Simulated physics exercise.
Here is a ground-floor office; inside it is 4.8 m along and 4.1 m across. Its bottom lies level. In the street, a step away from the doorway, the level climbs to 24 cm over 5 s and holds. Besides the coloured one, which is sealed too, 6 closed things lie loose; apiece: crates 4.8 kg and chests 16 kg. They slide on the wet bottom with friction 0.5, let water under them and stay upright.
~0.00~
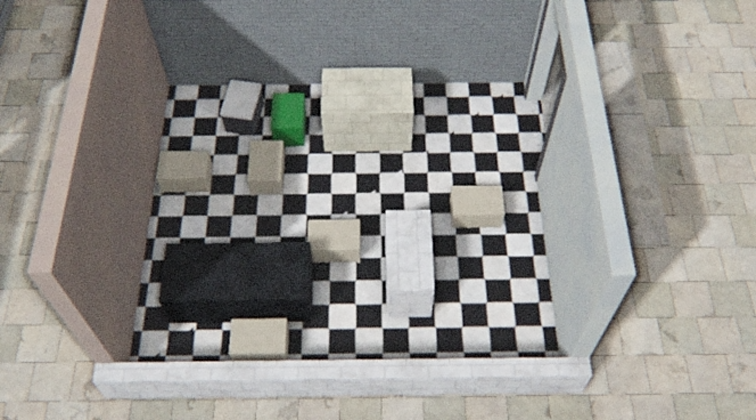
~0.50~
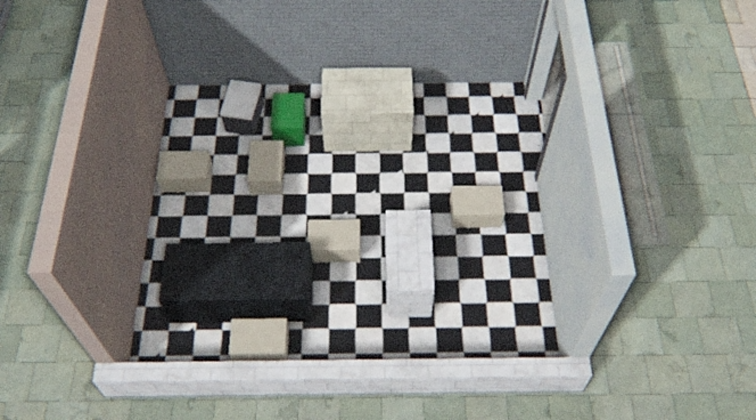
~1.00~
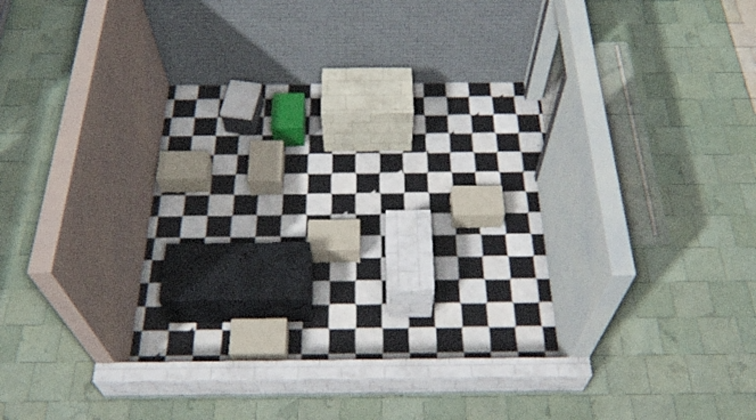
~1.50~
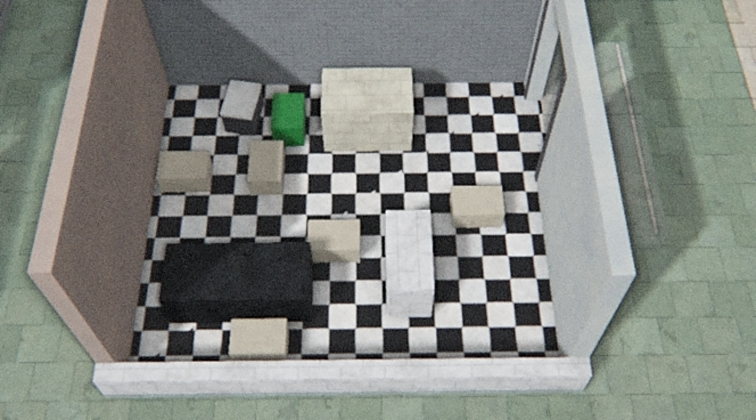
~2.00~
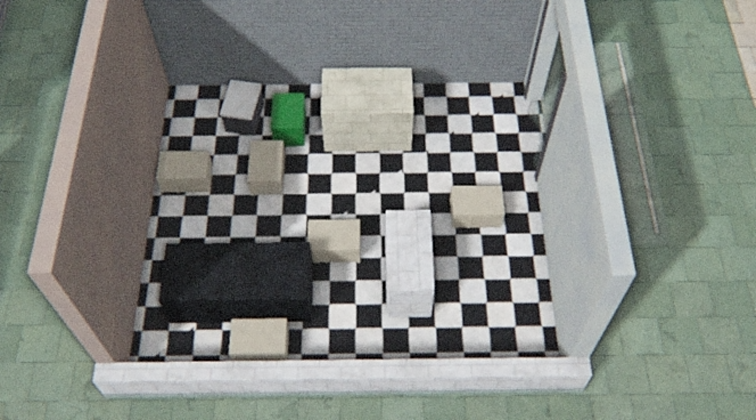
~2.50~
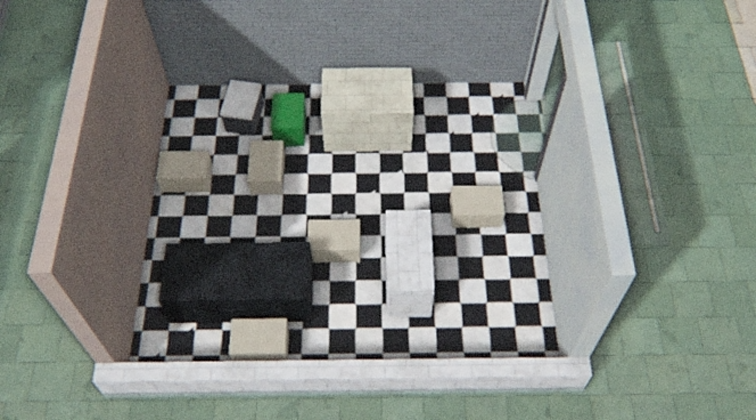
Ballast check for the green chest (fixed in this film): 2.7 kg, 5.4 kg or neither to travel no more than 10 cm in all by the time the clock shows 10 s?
For it, neither load is enough.
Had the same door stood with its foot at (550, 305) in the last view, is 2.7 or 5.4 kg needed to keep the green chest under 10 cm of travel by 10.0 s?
Then neither weight holds it.
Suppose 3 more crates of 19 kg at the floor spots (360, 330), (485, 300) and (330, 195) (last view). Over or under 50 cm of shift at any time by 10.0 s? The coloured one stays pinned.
In turn: Short of it, under, more.
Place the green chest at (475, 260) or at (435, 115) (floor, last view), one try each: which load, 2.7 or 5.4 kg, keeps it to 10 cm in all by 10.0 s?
In turn: Neither is enough; neither holds.
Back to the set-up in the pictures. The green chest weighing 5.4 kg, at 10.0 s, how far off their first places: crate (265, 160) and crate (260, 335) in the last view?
In that order: 20 cm, 5 cm.
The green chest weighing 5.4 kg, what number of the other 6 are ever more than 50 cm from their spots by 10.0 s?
That makes 5.
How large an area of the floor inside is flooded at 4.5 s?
Some 4.5 m2.
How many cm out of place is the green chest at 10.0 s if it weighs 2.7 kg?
Roughly 10 cm.
After 3.5 s the green chest would be 0 cm from its start with 2.7 kg and 0 cm from its start with 5.4 kg; 0 cm of water round it then.
After 4.5 s the green chest would be 0 cm from its start with 2.7 kg and 0 cm from its start with 5.4 kg; 0 cm of water round it then.
After 7.0 s the green chest would be 11 cm from its start with 2.7 kg and 6 cm from its start with 5.4 kg; 3 cm of water round it then.
After 10.0 s the green chest would be 8 cm from its start with 2.7 kg and 9 cm from its start with 5.4 kg; 6 cm of water round it then.
